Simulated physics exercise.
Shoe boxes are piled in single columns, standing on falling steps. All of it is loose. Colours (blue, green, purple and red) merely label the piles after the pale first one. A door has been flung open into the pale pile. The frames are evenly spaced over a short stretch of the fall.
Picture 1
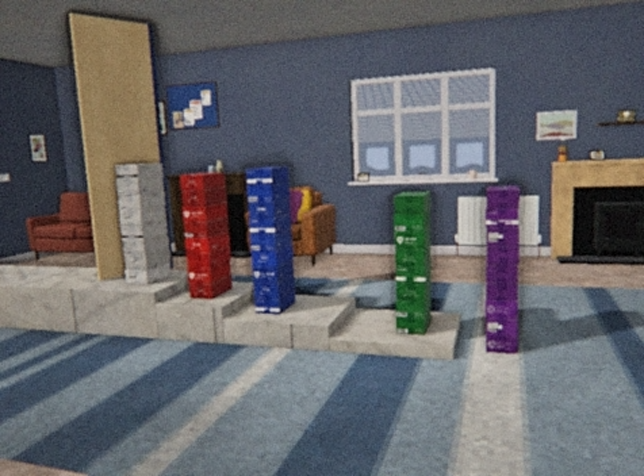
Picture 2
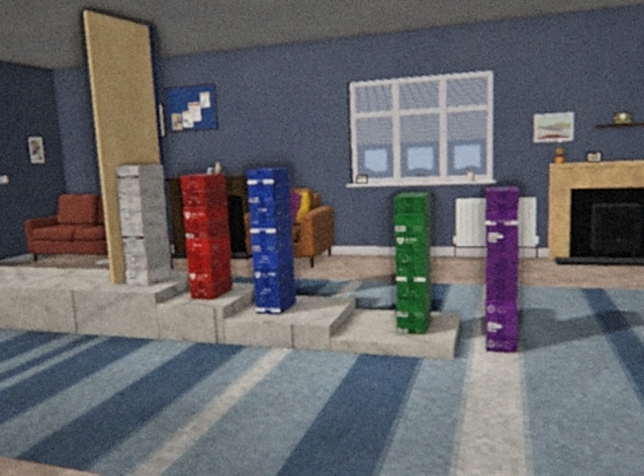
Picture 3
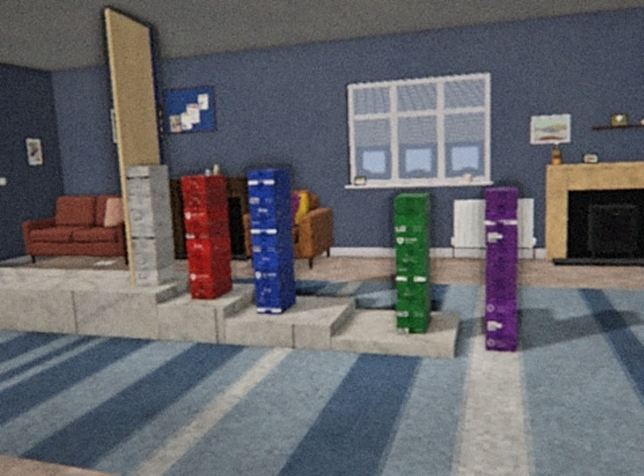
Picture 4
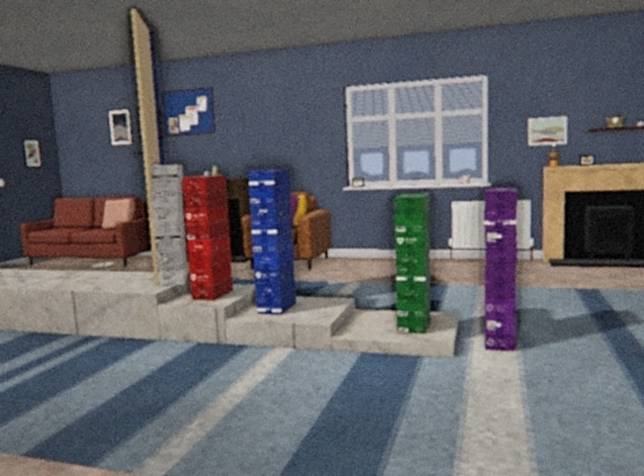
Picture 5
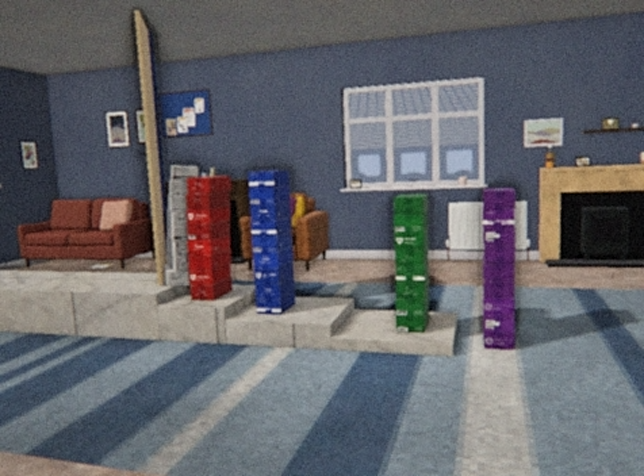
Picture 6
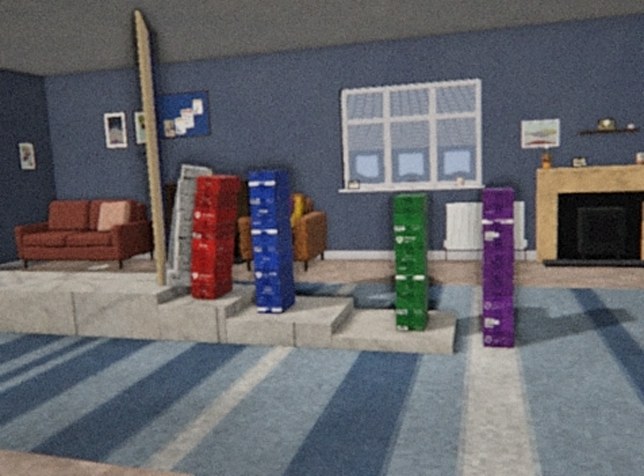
A door swinging into a pale pile of boxes on low steps, the pile tilting right against the red one beside it.
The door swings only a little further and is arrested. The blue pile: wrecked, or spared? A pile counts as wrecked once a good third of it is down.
In the end the blue column gets wrecked.
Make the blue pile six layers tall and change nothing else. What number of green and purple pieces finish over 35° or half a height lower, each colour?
Down at the end: Green 0, purple 0.
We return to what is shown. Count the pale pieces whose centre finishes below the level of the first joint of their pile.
8 of them.
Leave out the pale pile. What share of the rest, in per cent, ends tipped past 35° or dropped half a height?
Roughly 90 per cent.
Shortly afterwards, 7 of the pale pile down; none of the 9 blue boxes down (4 of 34 in all colours); top blue box tilted a little; top red box tilted clearly, half its height lower.
Next, 7 of the pale pile down; 9 of the 9 blue boxes down (16 of 34 in all colours); top blue box tilted clearly, some three heights lower; top red box tilted steeply, some four heights lower.
Some moments later, 7 of the pale pile down; 9 of the 9 blue boxes down (31 of 34 in all colours); top blue box some five heights lower; top green box upside down.
In the end, 7 of the pale pile down; 9 of the 9 blue boxes down (31 of 34 in all colours); top blue box some five heights lower; top green box upside down. From the last view, middles, top blue box near (386, 264), top green box near (456, 300).
